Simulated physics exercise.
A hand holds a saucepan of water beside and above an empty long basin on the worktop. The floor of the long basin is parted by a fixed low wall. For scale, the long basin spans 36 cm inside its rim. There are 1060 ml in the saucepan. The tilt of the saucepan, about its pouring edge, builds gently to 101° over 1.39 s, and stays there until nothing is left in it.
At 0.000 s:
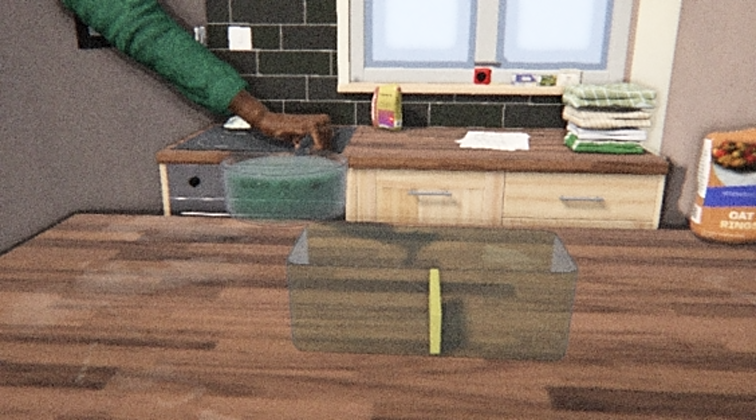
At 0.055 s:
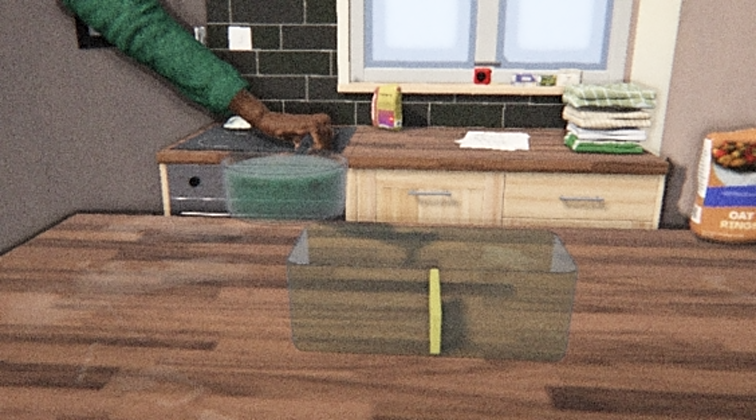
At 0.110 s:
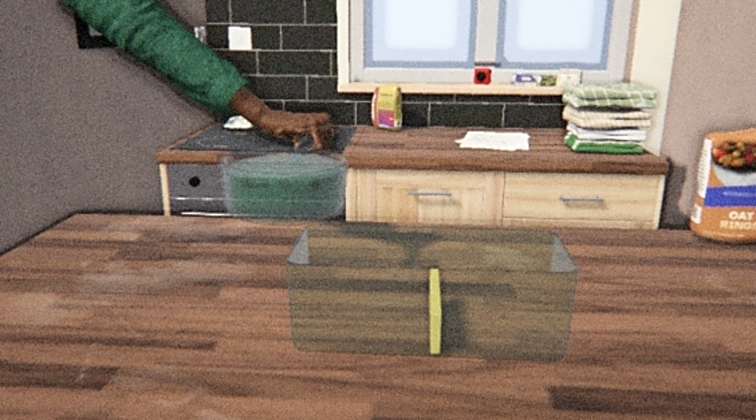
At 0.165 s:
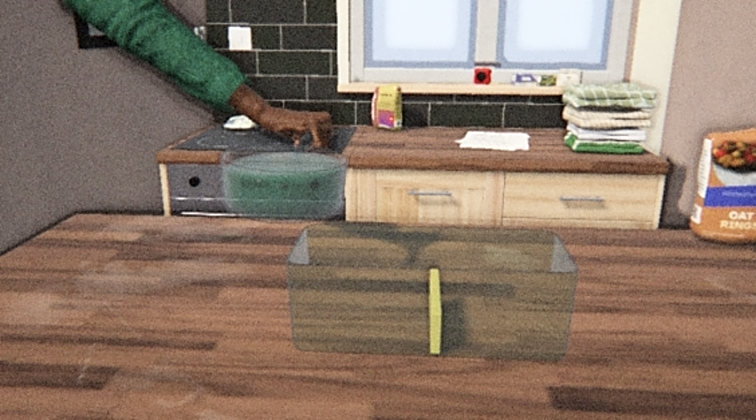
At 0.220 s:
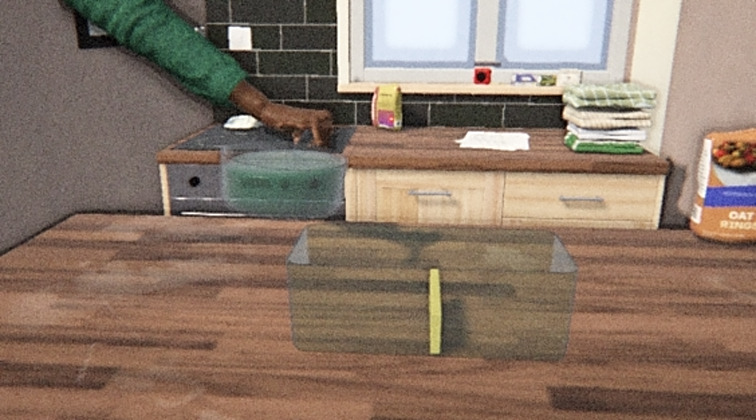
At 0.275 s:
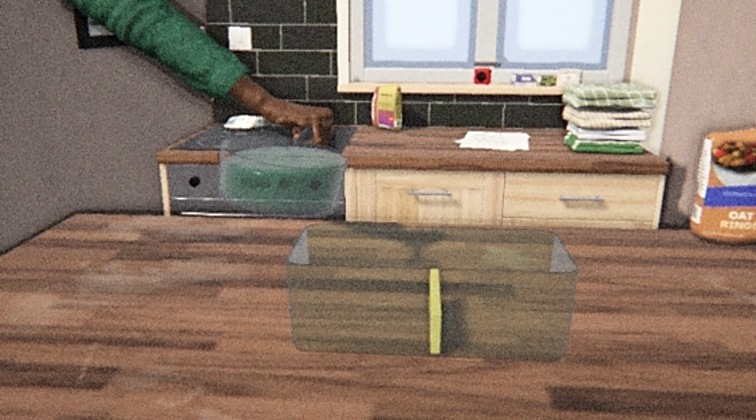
A see-through saucepan of water, held by a hand in a green sleeve, tilted very slightly to the right above and left of an empty clear basin on the wooden worktop, which stayed still.
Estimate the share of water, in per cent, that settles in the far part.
Roughly 32 per cent is past the wall.
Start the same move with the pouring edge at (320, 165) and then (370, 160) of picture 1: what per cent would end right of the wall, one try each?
In turn about 0 and 75 per cent.
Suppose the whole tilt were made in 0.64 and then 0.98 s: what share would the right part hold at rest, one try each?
In turn about 50 and 45 per cent.
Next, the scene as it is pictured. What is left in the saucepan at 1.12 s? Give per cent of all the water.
Some 10 per cent.
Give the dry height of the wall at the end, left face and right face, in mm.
Left about 30 mm, right about 44 mm.
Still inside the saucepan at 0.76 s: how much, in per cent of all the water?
About 54 per cent.
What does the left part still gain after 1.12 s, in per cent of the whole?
Some 20 per cent.
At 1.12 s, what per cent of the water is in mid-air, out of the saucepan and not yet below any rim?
Some 10 per cent.
Then, 0.76 s in, the tilt is 58° and 54 per cent is still to pour, 14 is left of the wall and 0 right of it.
Then, 1.12 s in, the tilt is 92° and 9 per cent is still to pour, 48 is left of the wall and 31 right of it.
Then, 1.49 s in, the tilt is 101° and 0 per cent is still to pour, 66 is left of the wall and 31 right of it.
Then, 1.89 s in, the tilt is 101° and 0 per cent is still to pour, 67 is left of the wall and 32 right of it.
Finally, 67 per cent lies left of the wall, 32 right of it and 1 outside.
